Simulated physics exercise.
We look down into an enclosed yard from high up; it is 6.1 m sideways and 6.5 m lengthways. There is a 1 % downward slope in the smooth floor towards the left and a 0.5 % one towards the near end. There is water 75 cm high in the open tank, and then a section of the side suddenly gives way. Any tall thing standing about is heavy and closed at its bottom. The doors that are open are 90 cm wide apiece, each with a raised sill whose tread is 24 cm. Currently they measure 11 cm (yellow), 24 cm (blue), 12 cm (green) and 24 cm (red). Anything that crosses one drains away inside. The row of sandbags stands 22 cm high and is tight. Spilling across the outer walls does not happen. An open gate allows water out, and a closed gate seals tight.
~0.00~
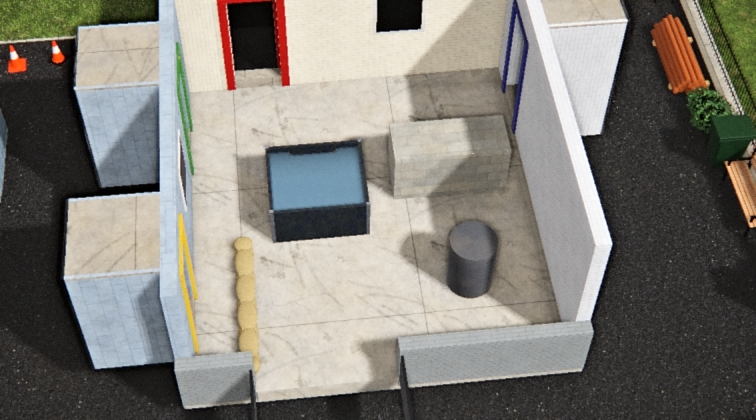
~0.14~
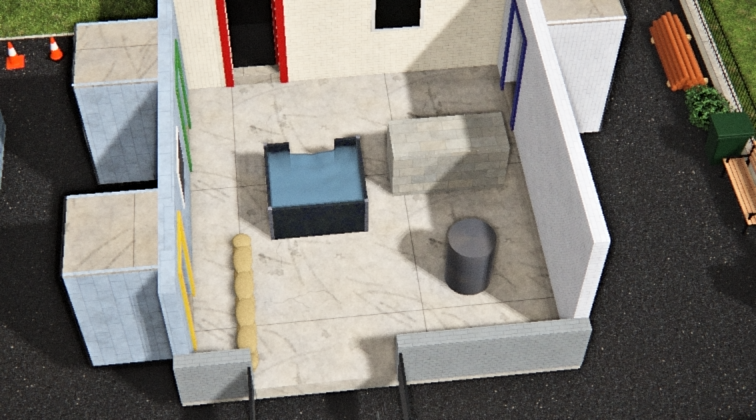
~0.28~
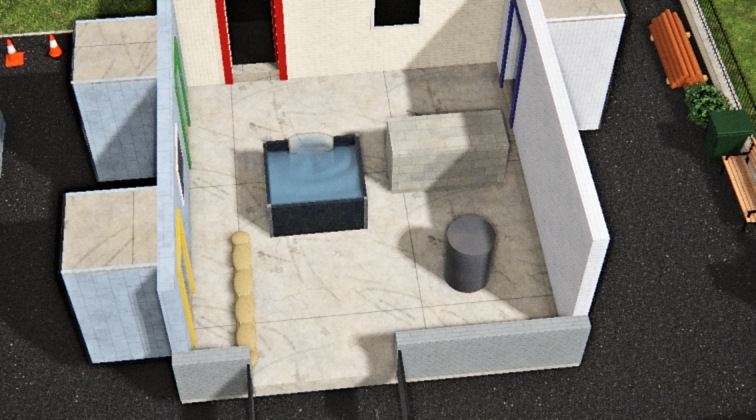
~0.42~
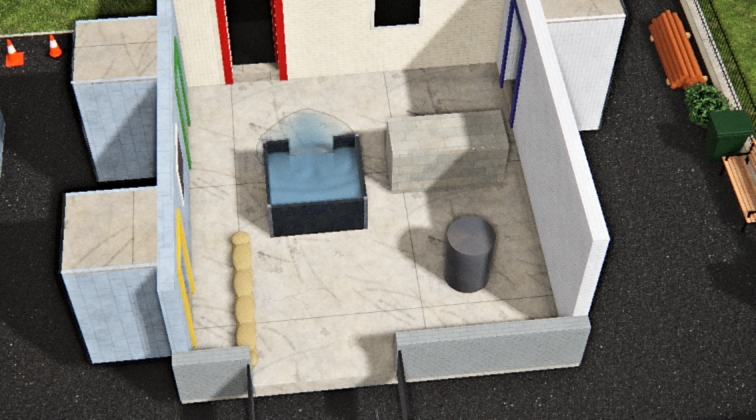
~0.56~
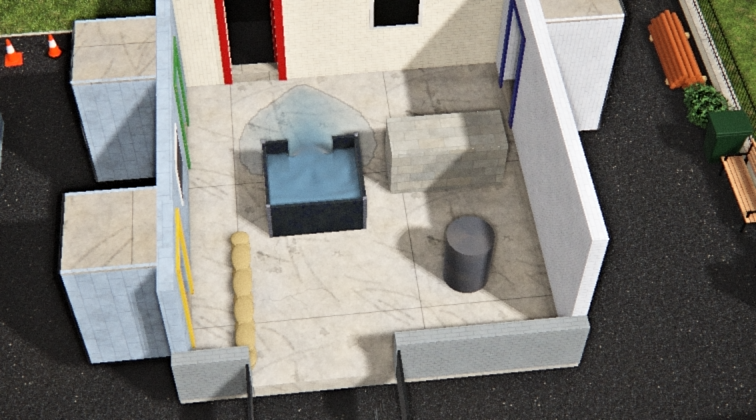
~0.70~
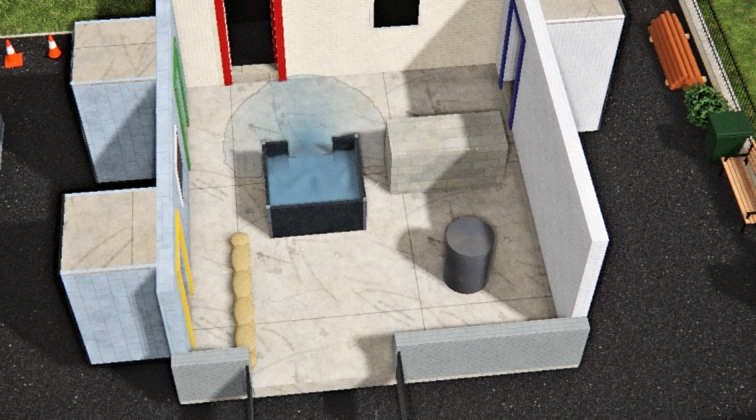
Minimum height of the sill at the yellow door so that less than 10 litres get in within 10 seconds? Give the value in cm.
Roughly 11.5 cm.
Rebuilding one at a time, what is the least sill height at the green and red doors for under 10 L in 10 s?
Some 8.5 cm for green, some 23 cm for red.
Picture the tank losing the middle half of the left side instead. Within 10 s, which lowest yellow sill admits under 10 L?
Close to 23 cm at the least.
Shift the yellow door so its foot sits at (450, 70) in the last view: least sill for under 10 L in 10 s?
It needs roughly 6.5 cm.
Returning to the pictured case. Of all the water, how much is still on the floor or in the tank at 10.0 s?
I'd say near 94 per cent is still there.
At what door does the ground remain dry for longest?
I'd say the yellow door.
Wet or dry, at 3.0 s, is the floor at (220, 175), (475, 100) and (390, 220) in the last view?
In that order: Under water, under water, not reached.
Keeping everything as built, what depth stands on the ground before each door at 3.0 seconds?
Door by door in centimetres - yellow 0, blue 14, green 9, red 16.
After 1.4 s water covers 25 % of the floor, deepest (32 cm) near (187, 88); it has not reached the yellow door.
After 3.0 s water covers 35 % of the floor, deepest (23 cm) near (187, 88); it has not reached the yellow door.
After 10.0 s water covers 75 % of the floor, deepest (14 cm) near (194, 380); 14 cm at the yellow door, 10 litres in over its 11 cm sill.
At the yellow door as built, the water arrived by 4.2 s and peaked near 14 cm at 8.4 s.
With a sill of 9.5 cm, 20 litres would have come in within the 10 s; with 12.5 cm, 4 litres. So under 10 litres takes about 11.5 cm.
